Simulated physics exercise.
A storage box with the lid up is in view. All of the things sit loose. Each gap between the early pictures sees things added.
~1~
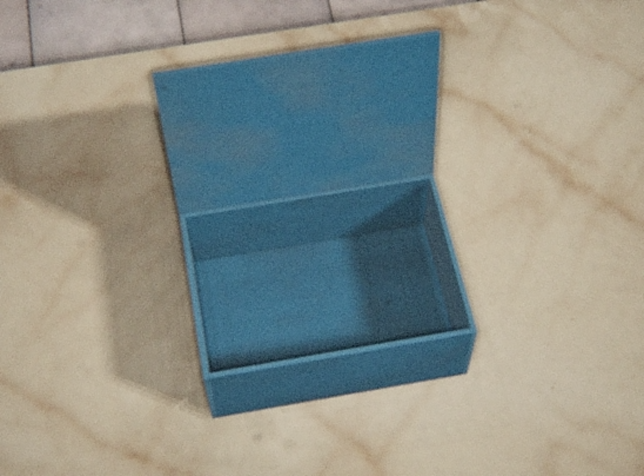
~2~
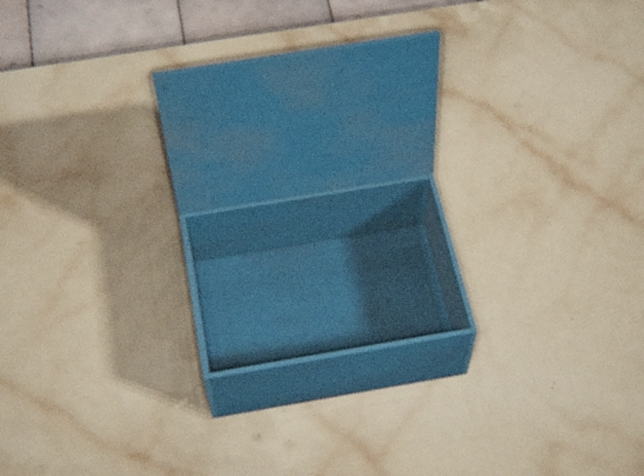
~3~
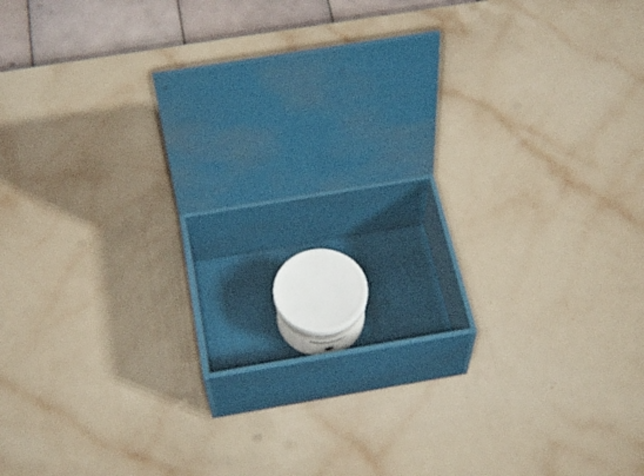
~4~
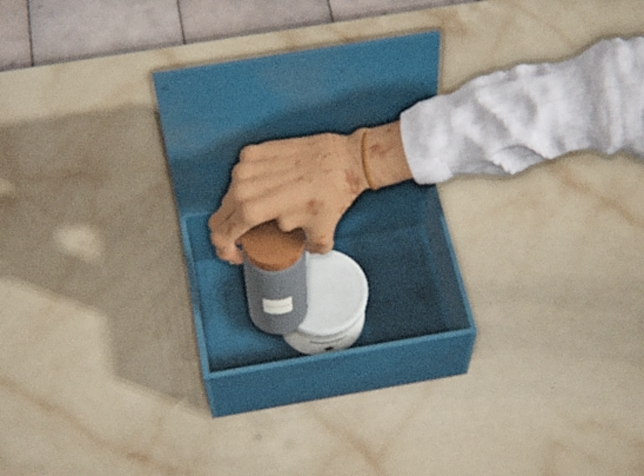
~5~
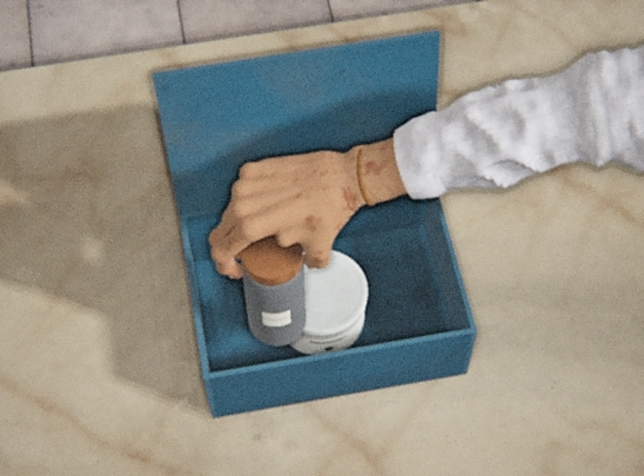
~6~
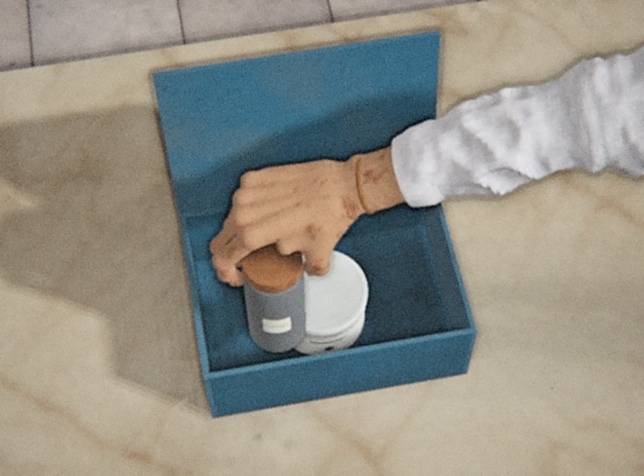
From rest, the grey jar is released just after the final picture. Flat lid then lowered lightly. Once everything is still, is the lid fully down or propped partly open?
Raised.
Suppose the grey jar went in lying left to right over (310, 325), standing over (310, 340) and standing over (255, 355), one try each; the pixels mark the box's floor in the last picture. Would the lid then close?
First - not shut; second - not shut; third - not shut.
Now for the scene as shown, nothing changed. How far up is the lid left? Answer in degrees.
Roughly 20°.
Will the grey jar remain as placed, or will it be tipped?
Simply put, it gets tilted.
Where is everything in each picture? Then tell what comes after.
In the first picture, the last thing is not in view yet.
In the second picture, the last thing is not in view yet.
In the third picture, the last thing is not in view yet; white tub (321, 303).
In the fourth picture, still above its spot; grey jar (276, 274); white tub (321, 303).
In the fifth picture, still above its spot; grey jar (275, 288); white tub (321, 303).
In the sixth picture, put in, still held; grey jar (275, 295); white tub (321, 303).
Then, 1.30 s later than the last frame, lid 84° above the rim; grey jar tilted by 51° near (238, 336).
Then, 1.80 s later than the last frame, lid 33° above the rim; grey jar tilted by 49° near (238, 336).
When it is over, lid 21° above the rim; lying over in the box, grey jar; white tub as before. End places, in pixels of the last picture, grey jar near (242, 332).
